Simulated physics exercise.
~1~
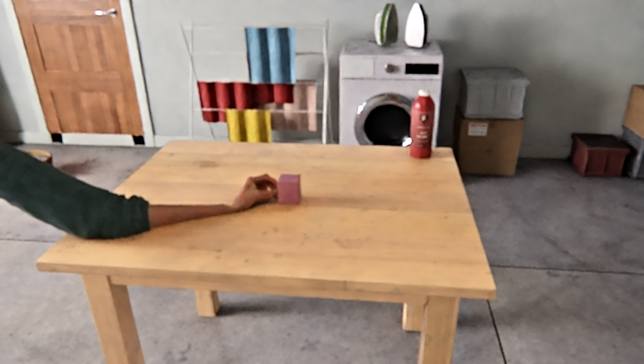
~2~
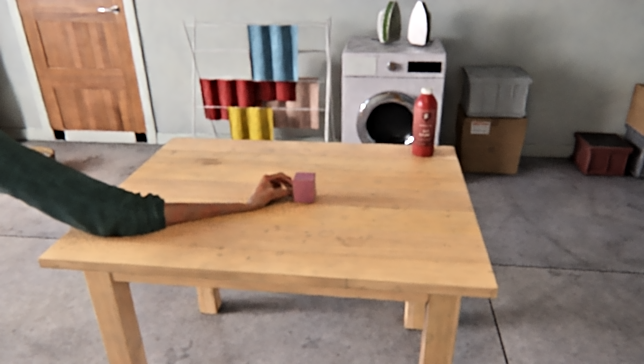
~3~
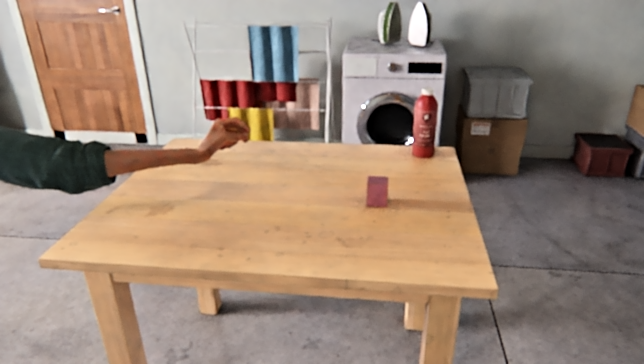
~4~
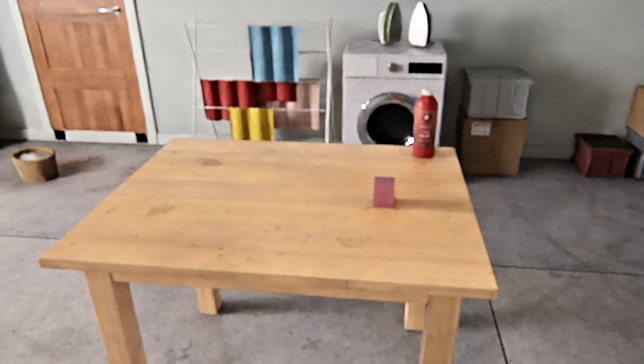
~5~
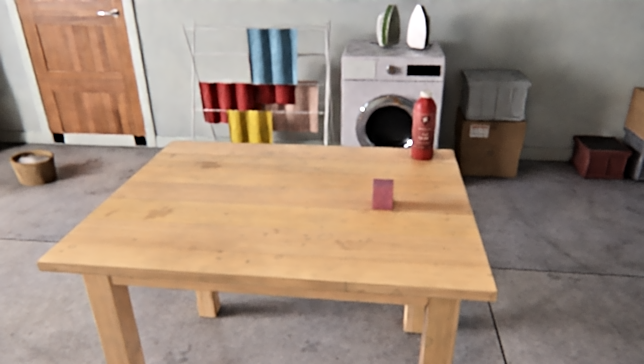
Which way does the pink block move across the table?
The pink block moves to the right, away from the arm that reaches in from the left.
